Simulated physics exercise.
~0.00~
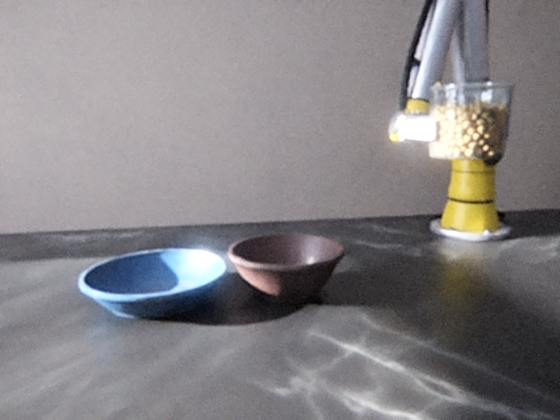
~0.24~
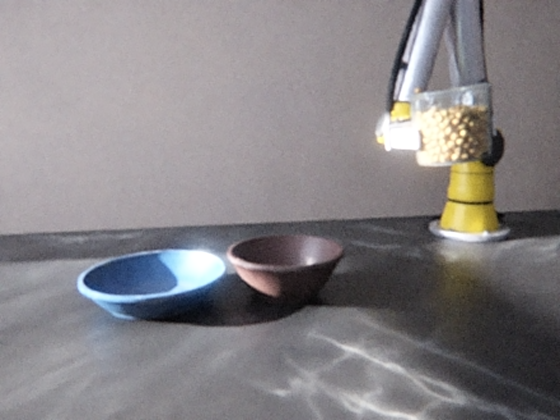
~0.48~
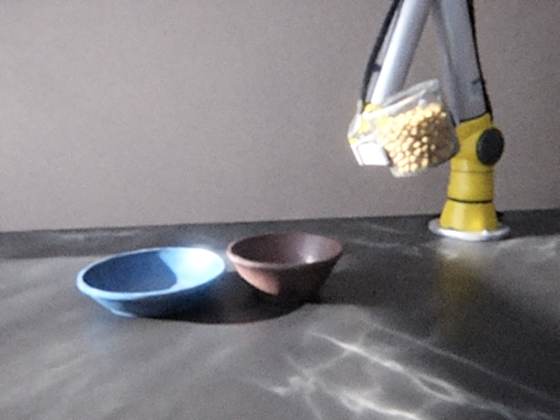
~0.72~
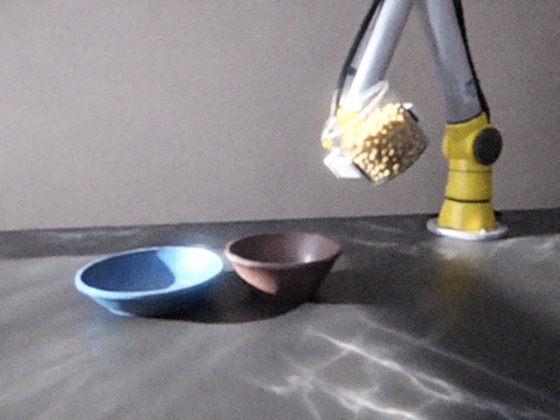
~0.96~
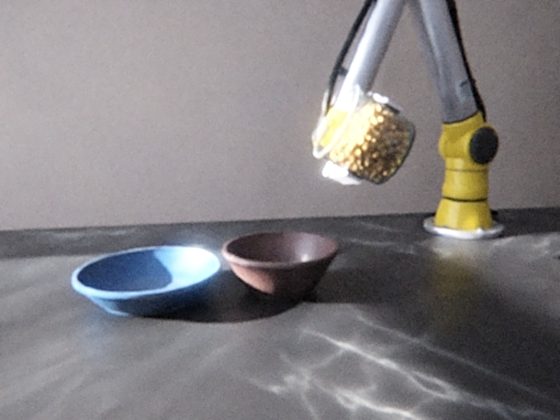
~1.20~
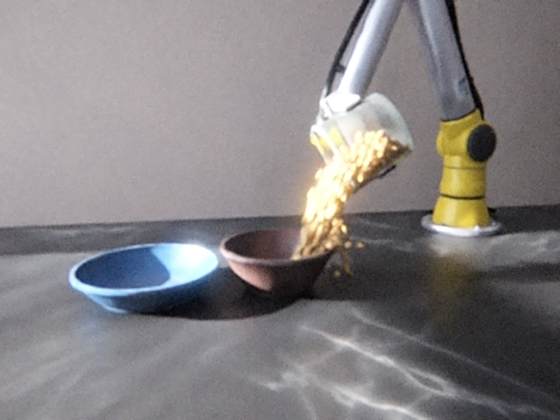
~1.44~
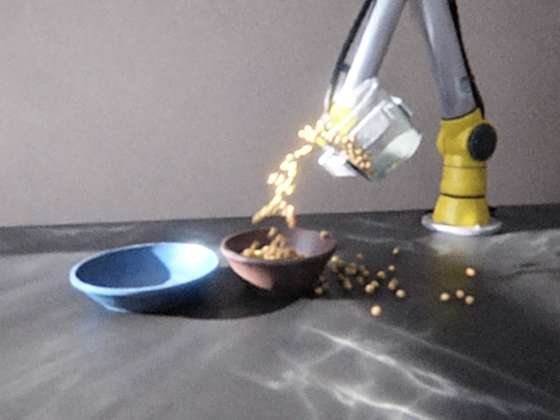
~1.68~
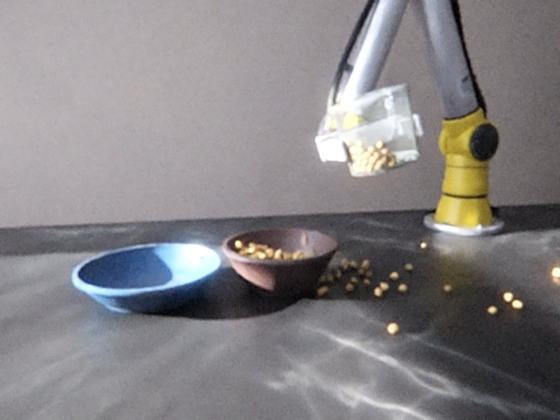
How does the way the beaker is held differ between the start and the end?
At the start the beaker is held upright, while at the end it is leaning.
